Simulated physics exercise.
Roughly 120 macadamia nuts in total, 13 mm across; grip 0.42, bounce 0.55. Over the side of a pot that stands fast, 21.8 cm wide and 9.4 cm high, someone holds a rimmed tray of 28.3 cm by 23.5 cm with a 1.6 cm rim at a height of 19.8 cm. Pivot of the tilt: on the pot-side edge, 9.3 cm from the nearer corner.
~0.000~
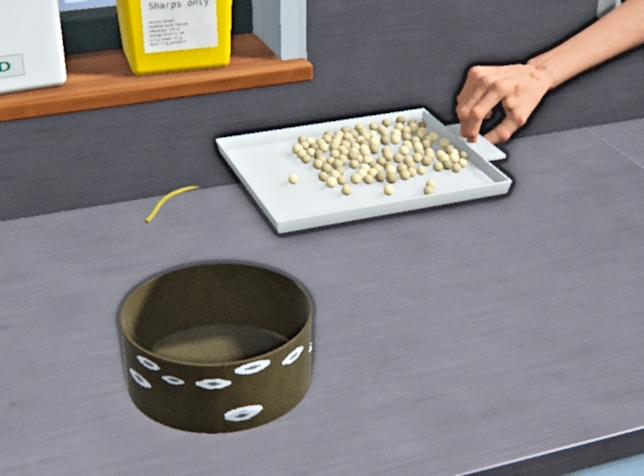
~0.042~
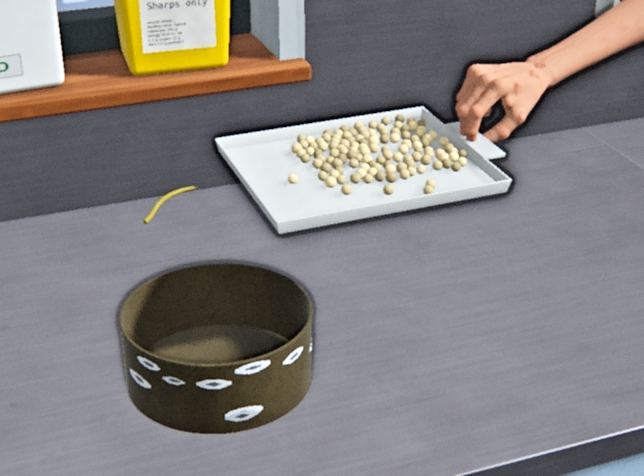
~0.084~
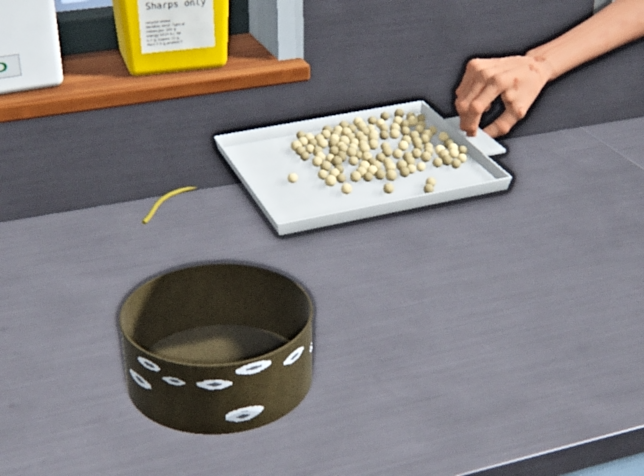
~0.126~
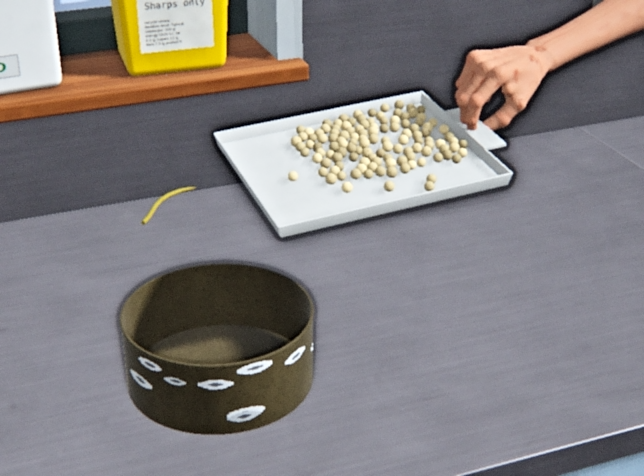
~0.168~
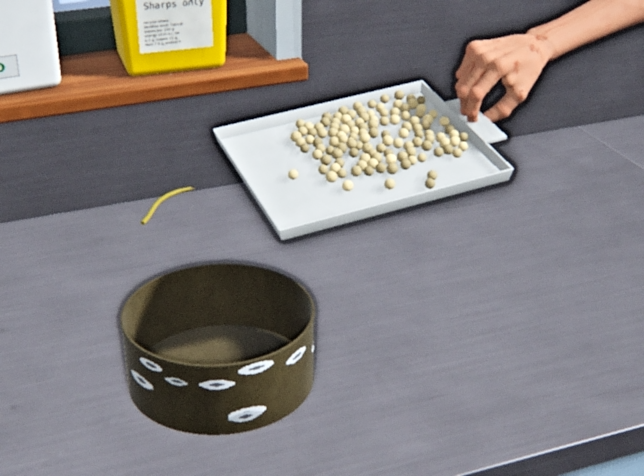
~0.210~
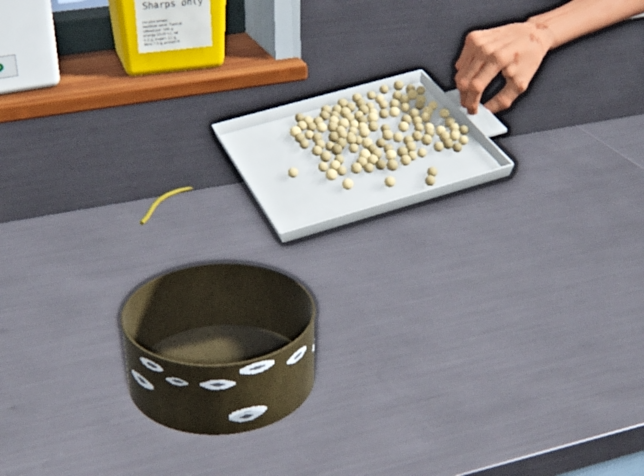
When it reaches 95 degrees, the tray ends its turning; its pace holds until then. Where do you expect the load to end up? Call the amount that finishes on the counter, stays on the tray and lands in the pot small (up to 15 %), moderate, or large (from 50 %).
At the end, counter: Moderate, left on the tray: Small, pot: Large.
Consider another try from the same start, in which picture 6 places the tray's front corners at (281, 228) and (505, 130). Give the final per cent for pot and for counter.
That works out as pot 100 and counter 5.
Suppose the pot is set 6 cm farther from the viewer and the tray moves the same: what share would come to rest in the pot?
Around 40 per cent.
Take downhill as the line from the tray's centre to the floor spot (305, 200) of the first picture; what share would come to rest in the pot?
Some 100 per cent.
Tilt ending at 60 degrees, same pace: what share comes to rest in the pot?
The pot would get around 25 per cent.
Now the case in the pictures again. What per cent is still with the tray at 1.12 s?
Around 70 percent.
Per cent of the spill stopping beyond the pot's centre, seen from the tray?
I'd put it at close to 0 per cent.
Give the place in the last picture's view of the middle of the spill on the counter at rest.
The middle of the spill sits at roughly (362, 385).
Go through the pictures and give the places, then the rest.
In the first picture, tray tilt 0 degrees, front corners at (280, 220) and (507, 180); middle of the pieces at (374, 149); pot at (216, 310).
In the second picture, tray tilt 1 degrees, front corners at (280, 220) and (507, 179); middle of the pieces at (374, 148).
In the third picture, tray tilt 2 degrees, front corners at (280, 222) and (507, 177); middle of the pieces at (373, 145).
In the fourth picture, tray tilt 5 degrees, front corners at (281, 225) and (508, 172), lowest corner left front; middle of the pieces at (373, 139).
In the fifth picture, tray tilt 8 degrees, front corners at (282, 228) and (509, 168), lowest corner left front; middle of the pieces at (373, 133).
In the sixth picture, tray tilt 11 degrees, front corners at (282, 231) and (509, 163), lowest corner left front; middle of the pieces at (373, 127); pot at (219, 311). The tray's pace is about 75 degrees a second.
After 0.76 s, tilt 51 degrees; the tray holds 95 %, the pot 0 %.
After 1.12 s, tilt 77 degrees; the tray holds 70 %, the pot 25 %.
Then, at 1.58 s, tilt 95 degrees; the tray holds 5 %, the pot 65 %.
At rest (2.5 s), counter 30 %, tray 0 %, pot 70 %.
